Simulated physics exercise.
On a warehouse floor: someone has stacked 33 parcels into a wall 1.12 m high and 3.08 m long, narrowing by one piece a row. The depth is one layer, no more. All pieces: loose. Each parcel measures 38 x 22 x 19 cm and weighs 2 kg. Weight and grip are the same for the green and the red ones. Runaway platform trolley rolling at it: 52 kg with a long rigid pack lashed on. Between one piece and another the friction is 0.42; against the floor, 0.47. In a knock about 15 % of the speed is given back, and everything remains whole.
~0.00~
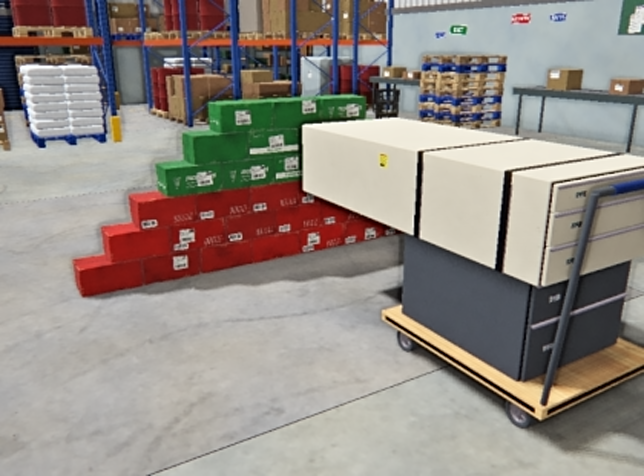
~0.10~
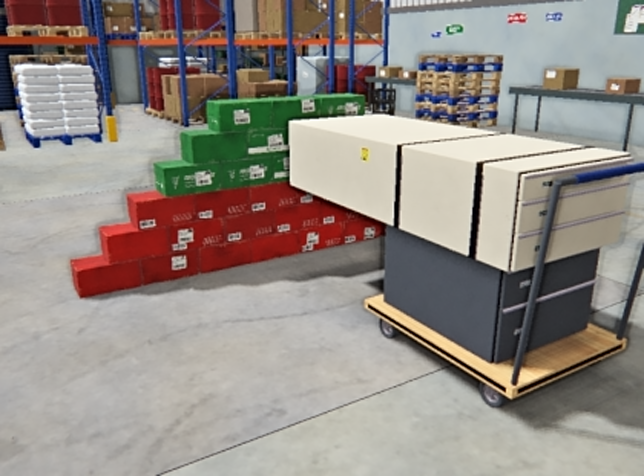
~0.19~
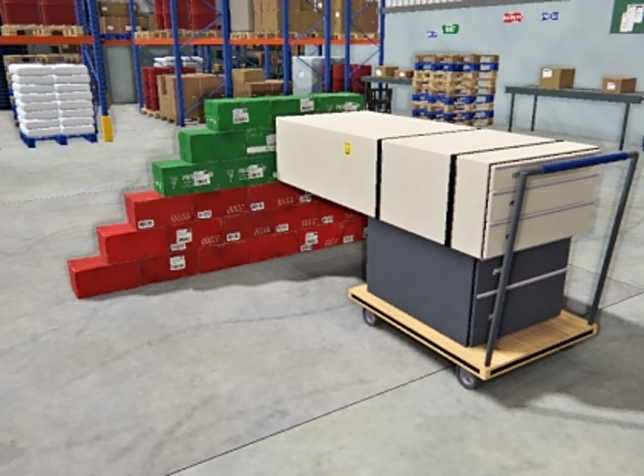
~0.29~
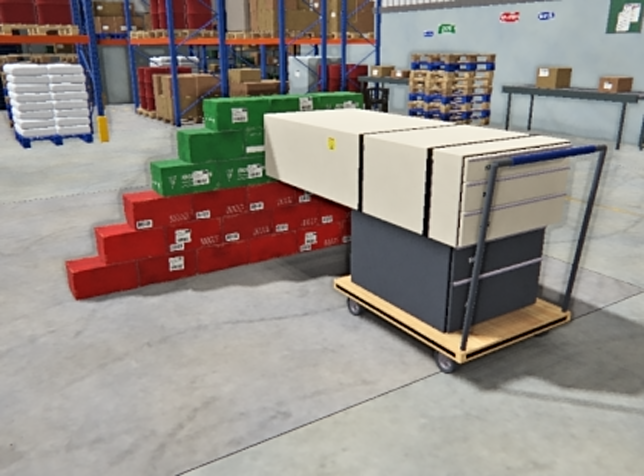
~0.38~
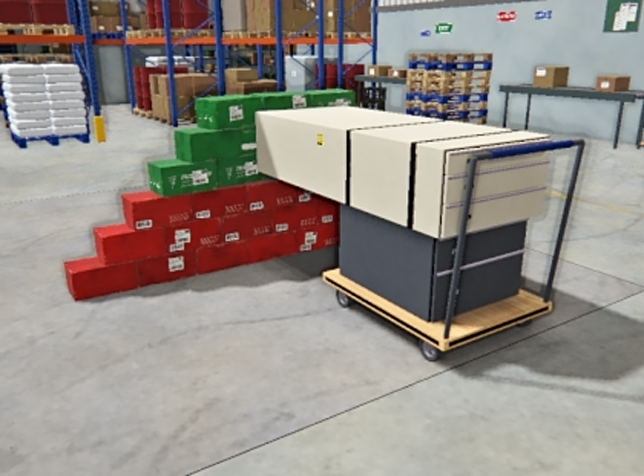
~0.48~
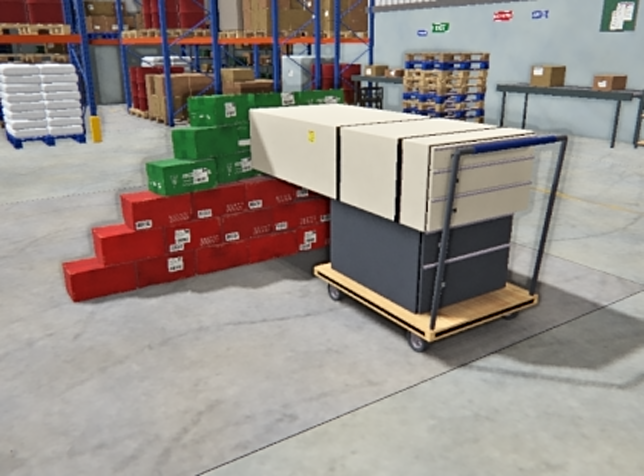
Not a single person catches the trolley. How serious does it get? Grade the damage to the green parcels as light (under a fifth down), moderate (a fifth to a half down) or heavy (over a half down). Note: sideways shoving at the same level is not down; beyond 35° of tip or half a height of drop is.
Heavy.
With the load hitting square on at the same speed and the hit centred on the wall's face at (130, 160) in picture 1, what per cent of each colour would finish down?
For red it's 0 per cent, for green 10 per cent.
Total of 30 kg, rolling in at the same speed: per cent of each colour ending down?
You'd get red at 0 and green at 80 per cent down.
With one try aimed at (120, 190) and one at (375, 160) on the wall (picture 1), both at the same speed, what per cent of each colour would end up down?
First try then second: Red 0 and 20, green 10 and 80 per cent.
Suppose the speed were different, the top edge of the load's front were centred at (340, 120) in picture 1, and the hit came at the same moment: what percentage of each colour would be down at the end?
Result - red: 10%; green: 80%.
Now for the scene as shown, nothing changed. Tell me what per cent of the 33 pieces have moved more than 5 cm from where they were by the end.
It comes to 50 percent shifted.
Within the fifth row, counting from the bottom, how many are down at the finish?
4 in total.
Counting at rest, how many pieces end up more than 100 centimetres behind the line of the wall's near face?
Roughly 4 pieces in all.
Around 0.58 s, load 28 cm past the wall's line, still rolling; none of the 12 green parcels down (0 of 33 in all colours); top green parcel tipped 12°.
Around 0.76 s, load 45 cm past the wall's line, still rolling; 10 of the 12 green parcels down (11 of 33 in all colours); top green parcel tipped 41°, 14 cm lower.
Around 1.00 s, load 65 cm past the wall's line, still rolling; 10 of the 12 green parcels down (11 of 33 in all colours); top green parcel tipped 52°, 71 cm lower.
Around 1.42 s, load 95 cm past the wall's line, still rolling; 10 of the 12 green parcels down (11 of 33 in all colours); top green parcel upside down; top red parcel displaced 25 mm.
Finally (2.6 s), load 1.01 m past the wall's line, stopped; 10 of the 12 green parcels down (11 of 33 in all colours); top green parcel upside down; top red parcel displaced 42 mm. That is 83 per cent. Seen by the last camera, middles, top green parcel near (121, 210), top red parcel near (350, 177).
